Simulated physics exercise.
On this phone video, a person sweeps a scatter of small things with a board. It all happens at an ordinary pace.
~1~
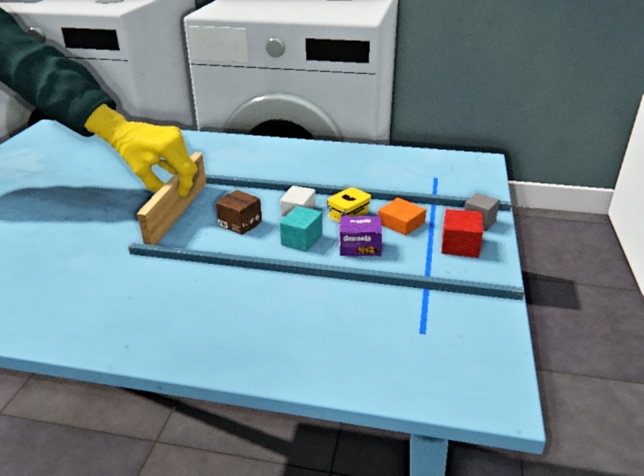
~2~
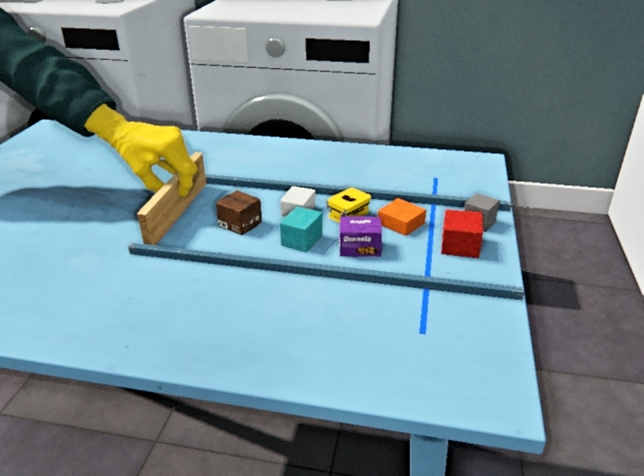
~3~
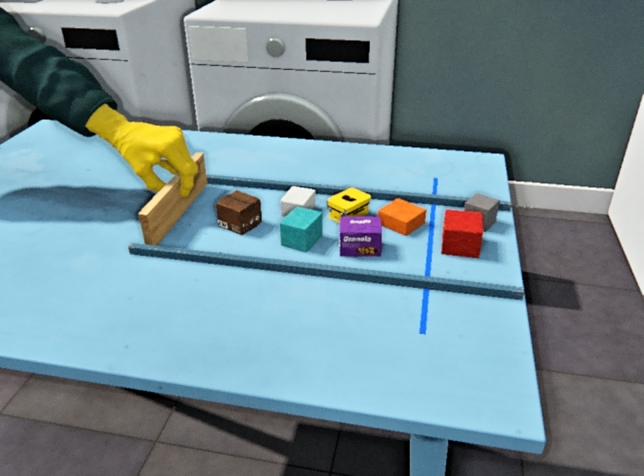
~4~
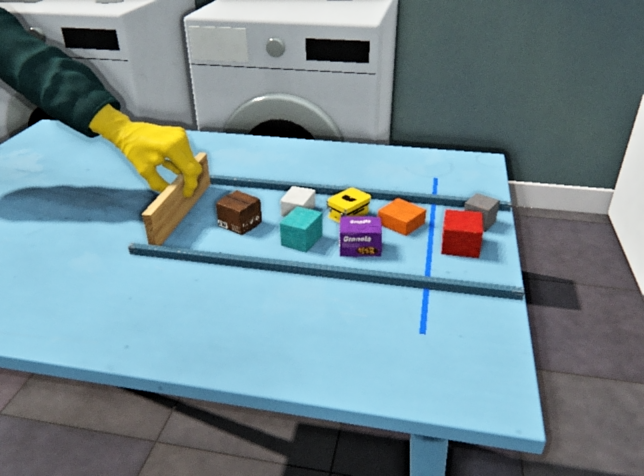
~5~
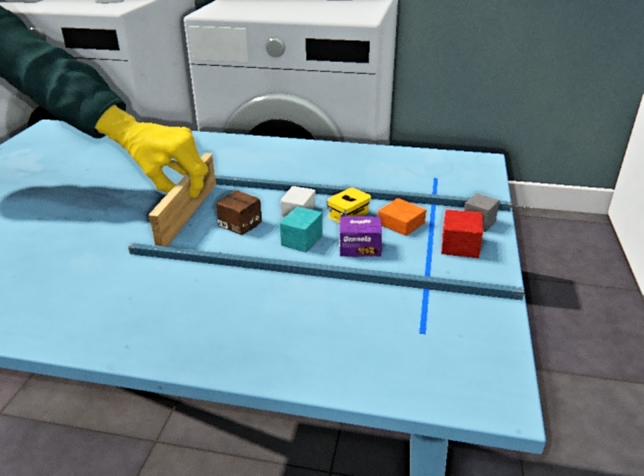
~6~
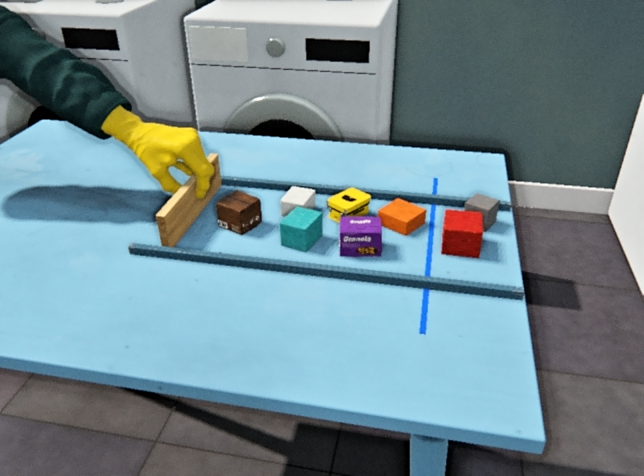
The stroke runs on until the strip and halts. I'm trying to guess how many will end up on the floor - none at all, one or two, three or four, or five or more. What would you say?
I'd say one or two.
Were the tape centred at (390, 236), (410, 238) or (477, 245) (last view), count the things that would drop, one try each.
Taken one after another, the numbers are 0, 1 and 5.
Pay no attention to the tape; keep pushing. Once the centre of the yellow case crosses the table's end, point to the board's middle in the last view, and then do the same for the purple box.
The middle is at (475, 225) when it's the yellow case, and at (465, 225) when it's the purple box.
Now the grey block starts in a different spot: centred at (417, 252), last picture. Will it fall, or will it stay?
It stays put.
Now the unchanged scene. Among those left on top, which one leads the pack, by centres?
That would be the orange block.
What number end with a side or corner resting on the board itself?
Counting them up gives 3.
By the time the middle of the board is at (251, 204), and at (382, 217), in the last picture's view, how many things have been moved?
First position 1; second position 8.
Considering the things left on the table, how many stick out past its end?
The total here is 1.
A little later, none off yet; grey block at rest near (481, 212); red block at rest near (462, 233); orange block at rest near (402, 217).
When it is over, the number that fall off is one or two; down, red block and grey block.
